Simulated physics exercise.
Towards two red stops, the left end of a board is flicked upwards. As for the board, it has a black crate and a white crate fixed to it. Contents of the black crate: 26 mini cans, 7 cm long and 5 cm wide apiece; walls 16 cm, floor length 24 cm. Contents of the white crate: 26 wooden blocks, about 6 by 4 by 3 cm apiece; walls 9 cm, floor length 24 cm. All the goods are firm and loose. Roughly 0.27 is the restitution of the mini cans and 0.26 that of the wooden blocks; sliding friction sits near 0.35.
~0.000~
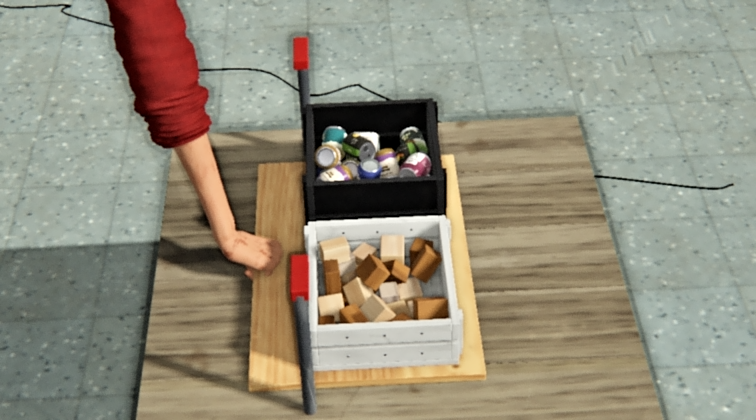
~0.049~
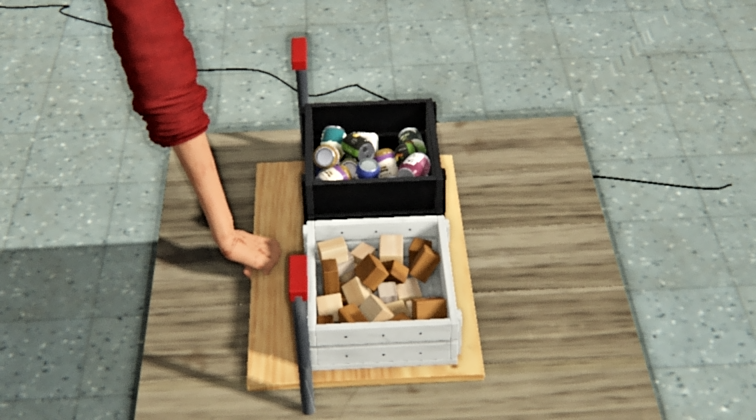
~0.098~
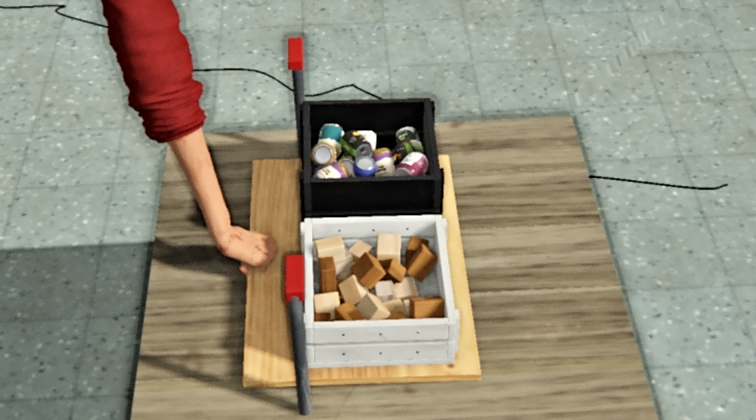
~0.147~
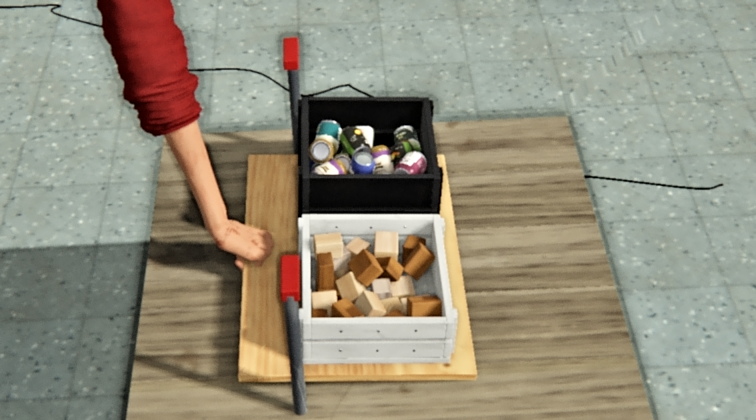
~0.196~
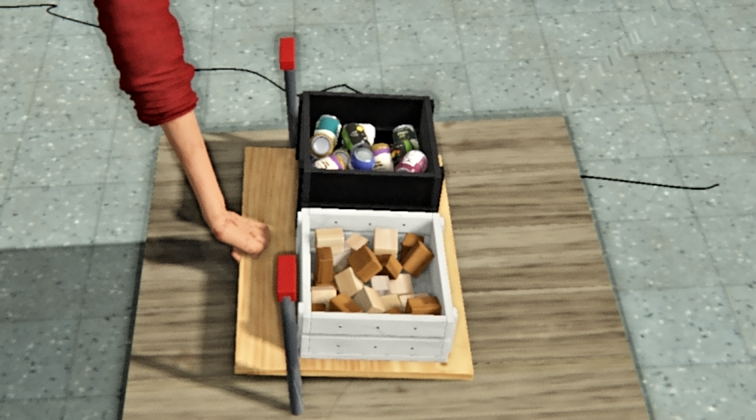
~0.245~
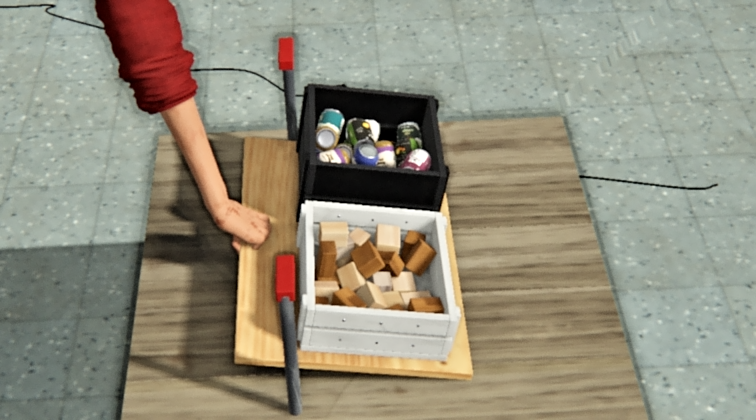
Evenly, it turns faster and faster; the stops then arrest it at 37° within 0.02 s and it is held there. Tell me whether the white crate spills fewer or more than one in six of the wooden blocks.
Below a sixth.
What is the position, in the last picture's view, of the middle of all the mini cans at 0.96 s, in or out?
Near (422, 150) in pixels.
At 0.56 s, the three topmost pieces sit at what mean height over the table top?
Mean height: Some 26 cm.
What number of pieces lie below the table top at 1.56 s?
The total is close to 1.
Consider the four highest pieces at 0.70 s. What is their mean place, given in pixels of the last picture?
Mean place: About (425, 118) in the last picture.
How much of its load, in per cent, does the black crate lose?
Loss for the black crate - 5 per cent.
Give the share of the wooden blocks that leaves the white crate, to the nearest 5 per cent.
Close to 5 in a hundred of them.
After 0.46 s, the lift is arrested.
After 0.56 s, tilt 37°; the black crate has all 26 and the white crate has all 26.
After 0.70 s, tilt 37°; the black crate has all 26 and the white crate has all 26.
After 0.96 s, tilt 37°; the black crate is down by 1 of 26 and the white crate is down by 1 of 26.
When it is over (at 1.56 s), the black crate is down by 1 of 26 and the white crate is down by 1 of 26. Asked share, 1 of 26, 4 per cent.
